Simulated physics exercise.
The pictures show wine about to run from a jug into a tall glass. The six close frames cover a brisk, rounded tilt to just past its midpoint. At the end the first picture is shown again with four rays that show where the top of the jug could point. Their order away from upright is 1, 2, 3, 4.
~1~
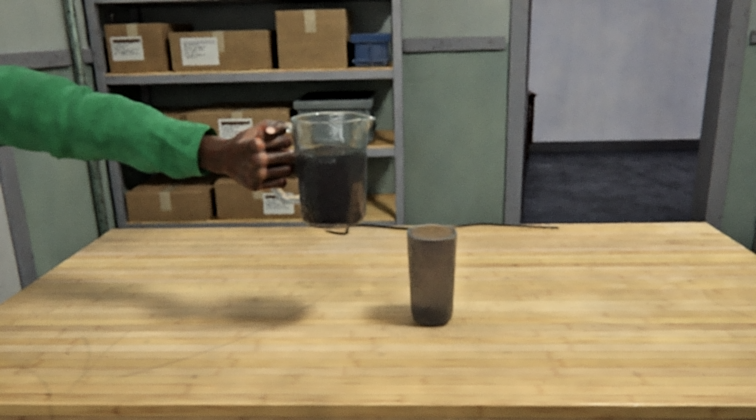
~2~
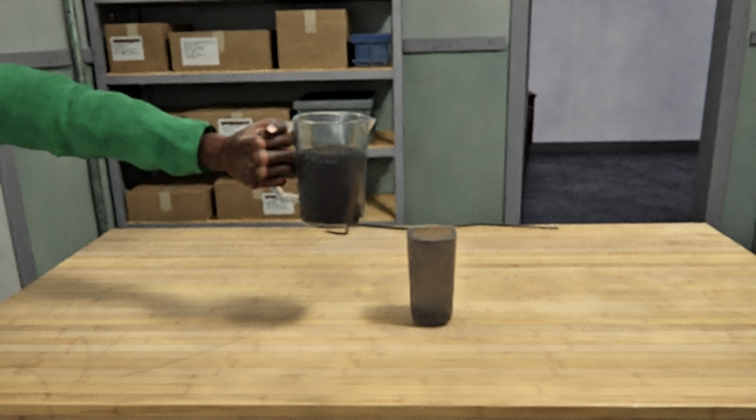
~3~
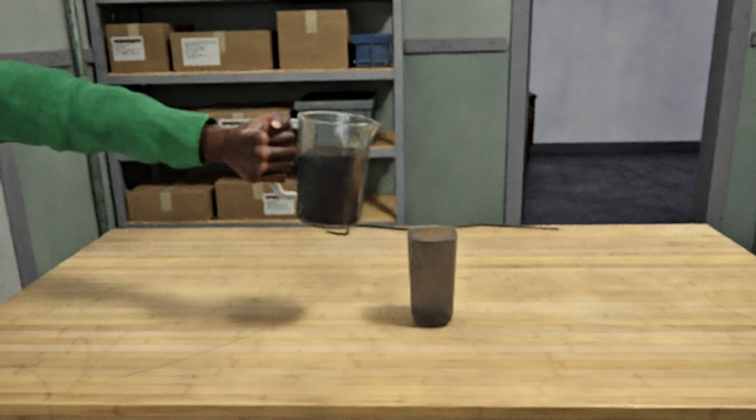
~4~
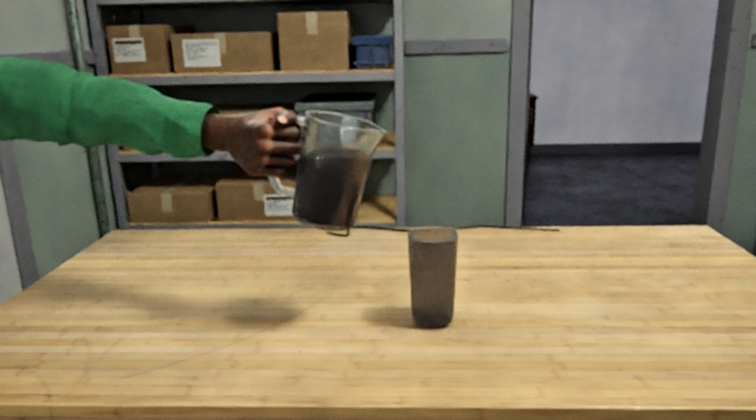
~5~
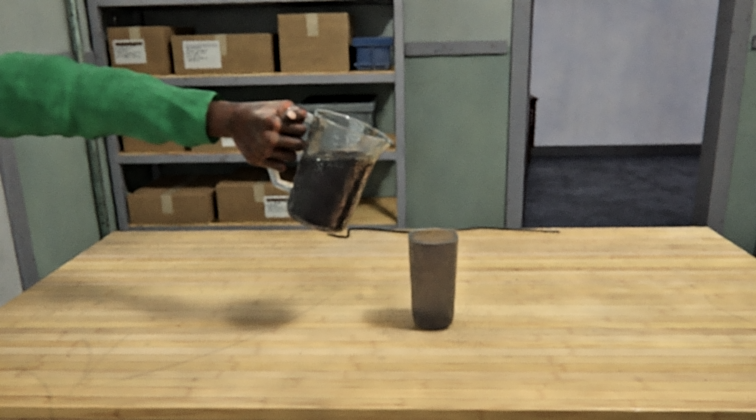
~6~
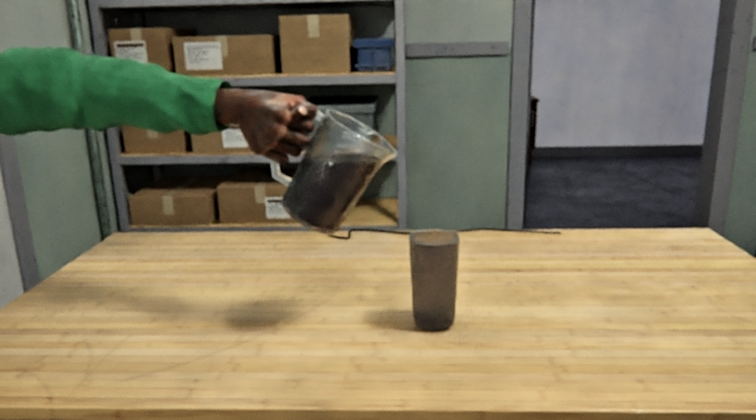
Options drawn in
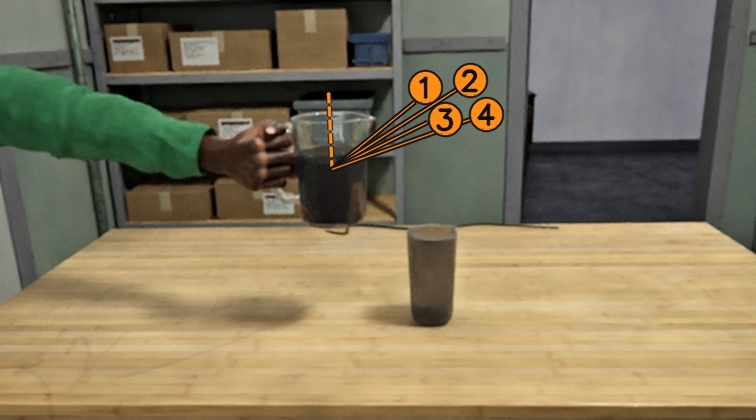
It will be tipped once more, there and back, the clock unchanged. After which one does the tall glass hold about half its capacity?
Take 3.
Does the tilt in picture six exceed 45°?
No, it does not.
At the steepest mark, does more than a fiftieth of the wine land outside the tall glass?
No.
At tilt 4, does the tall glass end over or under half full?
Over.
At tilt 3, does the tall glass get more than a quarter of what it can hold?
Yes.
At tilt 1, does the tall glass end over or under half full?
Under half.
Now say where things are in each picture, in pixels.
In the first frame, upright, lip at (374, 119); rim of the tall glass round (432, 231); nothing has left yet.
In the second frame, upright, lip at (375, 120); nothing has left yet.
In the third frame, tipped about 6°, lip at (380, 125); nothing has left yet.
In the fourth frame, tipped about 13°, lip at (386, 132); nothing has left yet.
In the fifth frame, tipped about 22°, lip at (391, 142); nothing has left yet.
In the sixth frame, tipped about 31°, lip at (397, 153); nothing has left yet.
In orange, 1 at (414, 102); 2 at (456, 89); 3 at (427, 122); 4 at (470, 119).
For tilt 1, the tall glass ends with about 14 % of what it can hold.
For tilt 2, the tall glass ends with about 27 % of what it can hold.
For tilt 3, the tall glass ends with about 45 % of what it can hold.
For tilt 4, the tall glass ends with about 69 % of what it can hold.
